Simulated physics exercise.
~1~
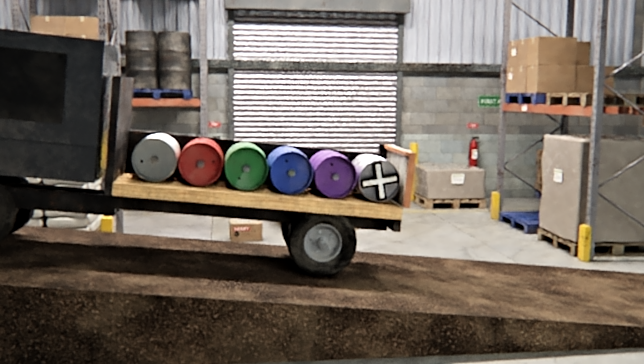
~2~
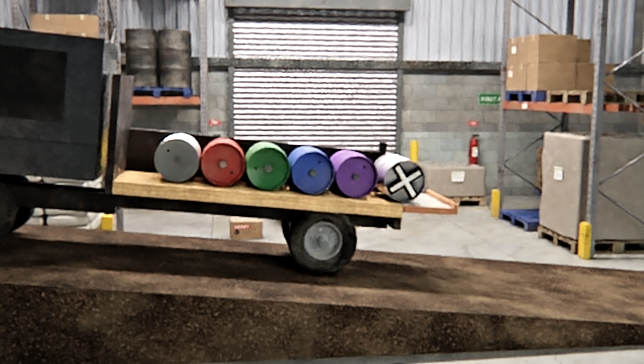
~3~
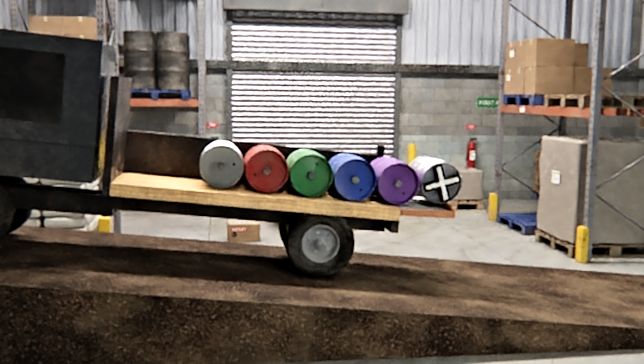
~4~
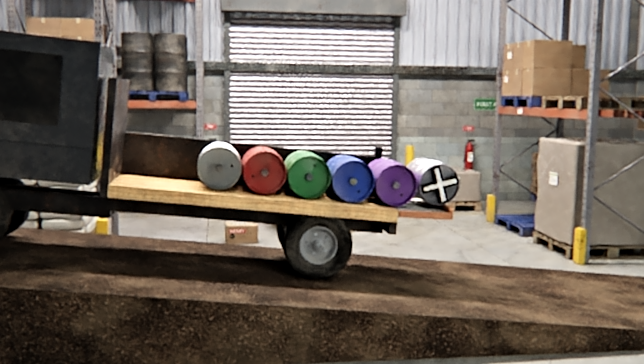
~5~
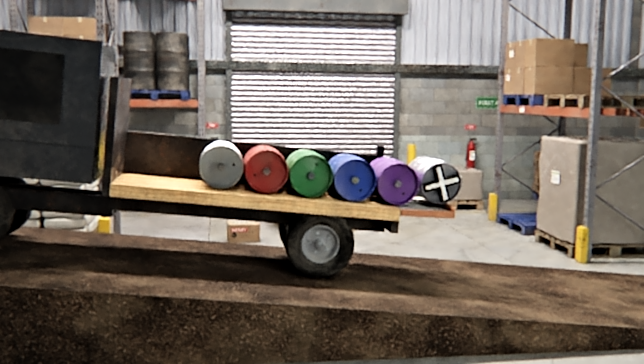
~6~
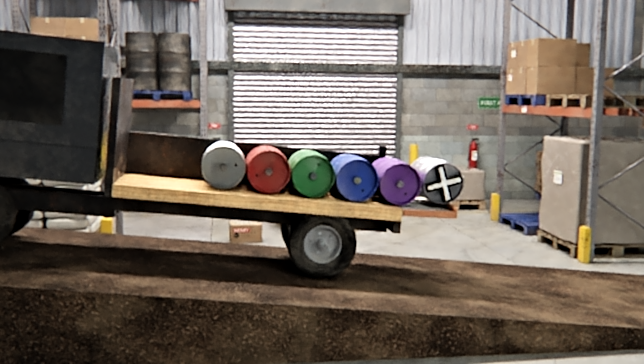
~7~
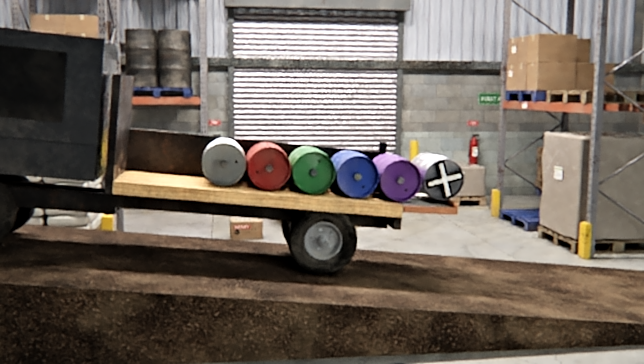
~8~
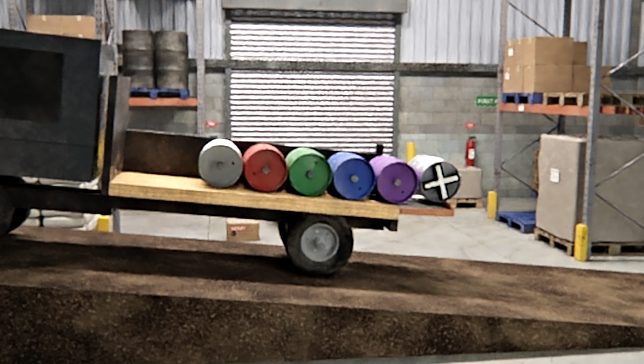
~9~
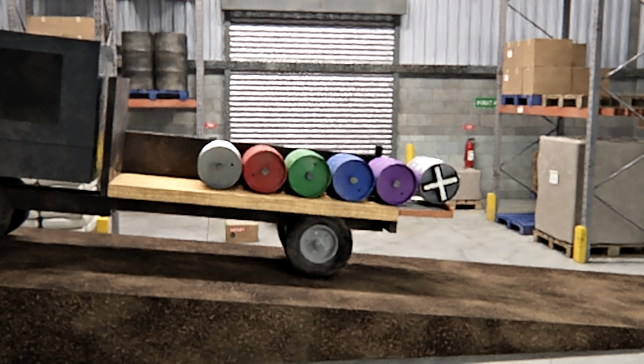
In a warehouse with a roller shutter and pallet racking behind, a slightly swaying camera looks side-on at a dark flatbed truck standing on a brown slope, its tail to the right. Six kegs lie in a row on the wooden bed, grey, red, green, blue and purple, then a white one with a cross on its dark end. The tailgate swings down to the right, and the whole row rolls after it. The crossed keg rolls onto the lowered gate and stops there, with the five coloured ones lined up behind it on the bed. All six stay still, and none falls off.
